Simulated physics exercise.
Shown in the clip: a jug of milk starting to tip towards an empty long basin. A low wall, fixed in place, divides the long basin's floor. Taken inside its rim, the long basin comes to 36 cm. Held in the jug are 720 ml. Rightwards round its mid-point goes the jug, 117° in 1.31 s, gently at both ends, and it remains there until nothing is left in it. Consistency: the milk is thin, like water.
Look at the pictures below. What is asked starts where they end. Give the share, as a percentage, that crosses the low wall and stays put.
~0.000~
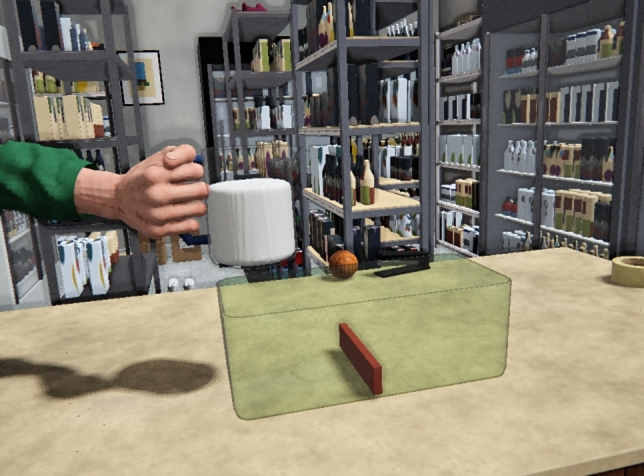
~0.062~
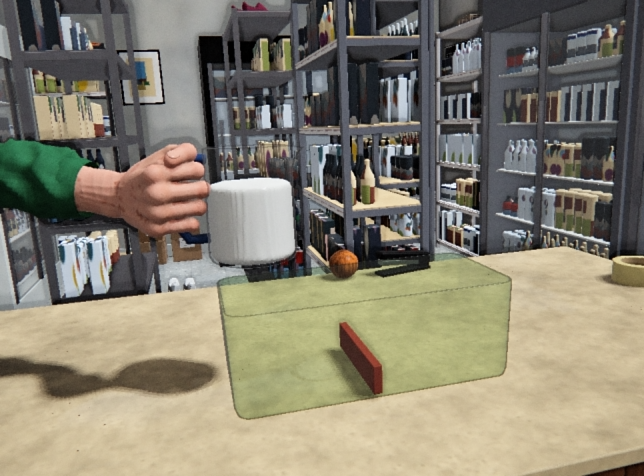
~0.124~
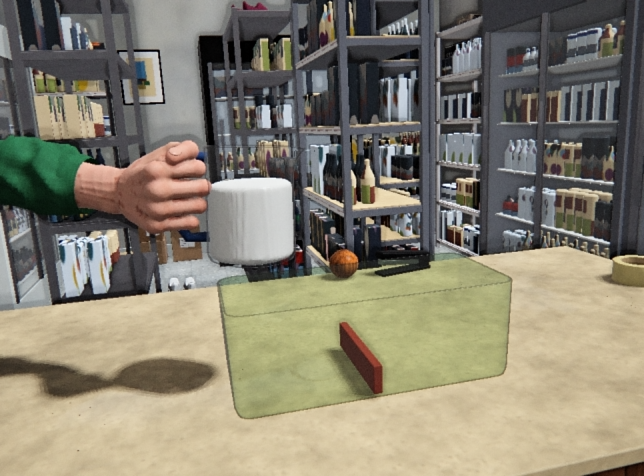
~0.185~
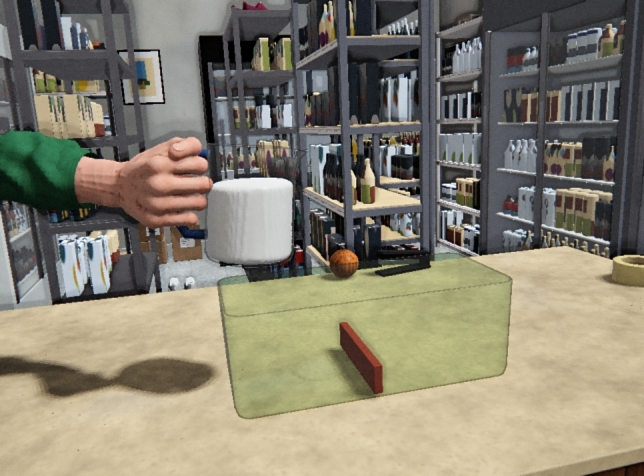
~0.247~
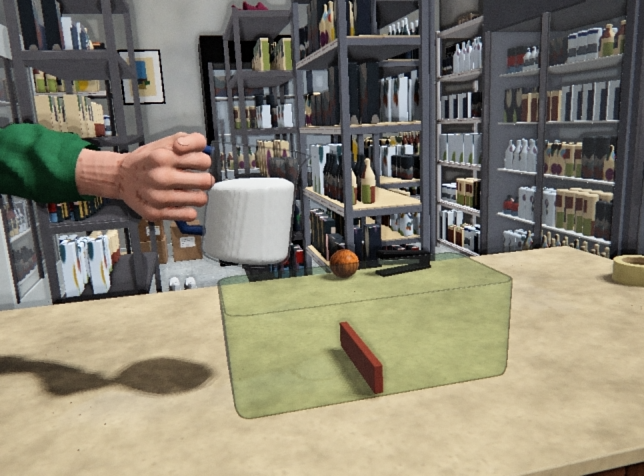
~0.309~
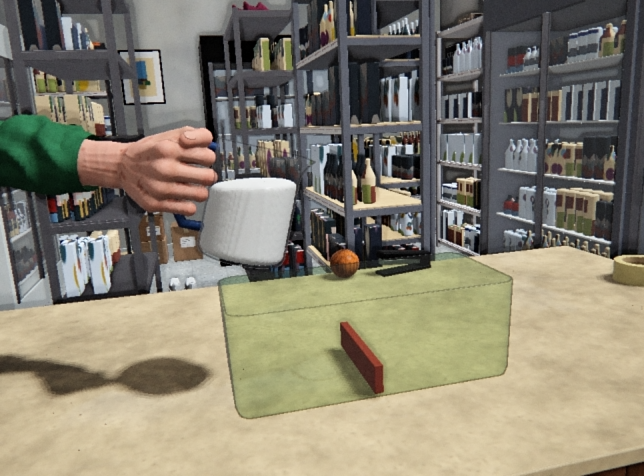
Around 58 %.
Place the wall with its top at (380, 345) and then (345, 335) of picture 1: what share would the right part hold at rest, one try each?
I'd put it at about 15 per cent for the first and about 70 per cent for the second.
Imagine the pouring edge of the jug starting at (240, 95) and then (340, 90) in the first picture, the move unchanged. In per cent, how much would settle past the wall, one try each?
Respectively about 5 and 90 percent.
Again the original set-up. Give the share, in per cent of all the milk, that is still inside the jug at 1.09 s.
Close to 26 percent of the whole amount.
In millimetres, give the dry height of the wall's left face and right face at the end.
For the left, around 26 mm; for the right, around 22 mm.
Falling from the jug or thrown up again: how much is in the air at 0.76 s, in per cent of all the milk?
Estimate: About 10 % of all of it.
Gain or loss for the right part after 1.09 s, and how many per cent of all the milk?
Net gain of about 12.
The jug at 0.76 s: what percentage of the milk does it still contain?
Roughly 88 per cent.
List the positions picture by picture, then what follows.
In the first frame, it leans 0°; its right rim is at (302, 146); the milk meets the walls at (206, 187) and (288, 182); the long basin's rim runs from (220, 299) to (482, 267); the wall's top is at (358, 344).
In the second frame, it leans 1°; its right rim is at (303, 146); the milk meets the walls at (207, 187) and (288, 181).
In the third frame, it leans 3°; its right rim is at (305, 147); the milk meets the walls at (208, 187) and (289, 181).
In the fourth frame, it leans 6°; its right rim is at (308, 150); the milk meets the walls at (209, 187) and (290, 181).
In the fifth frame, it leans 10°; its right rim is at (311, 155); the milk meets the walls at (209, 187) and (292, 181).
In the sixth frame, it leans 15°; its right rim is at (315, 161); the milk meets the walls at (210, 188) and (293, 181).
Then, 0.76 s in, the tilt is 73° and 89 per cent is still to pour, 0 is left of the wall and 2 right of it.
Then, 1.09 s in, the tilt is 109° and 26 per cent is still to pour, 15 is left of the wall and 47 right of it.
Then, 1.43 s in, the tilt is 117° and 0 per cent is still to pour, 41 is left of the wall and 58 right of it.
Then, 1.81 s in, the tilt is 117° and 0 per cent is still to pour, 41 is left of the wall and 58 right of it.
Finally, 41 per cent lies left of the wall, 58 right of it and 0 outside.
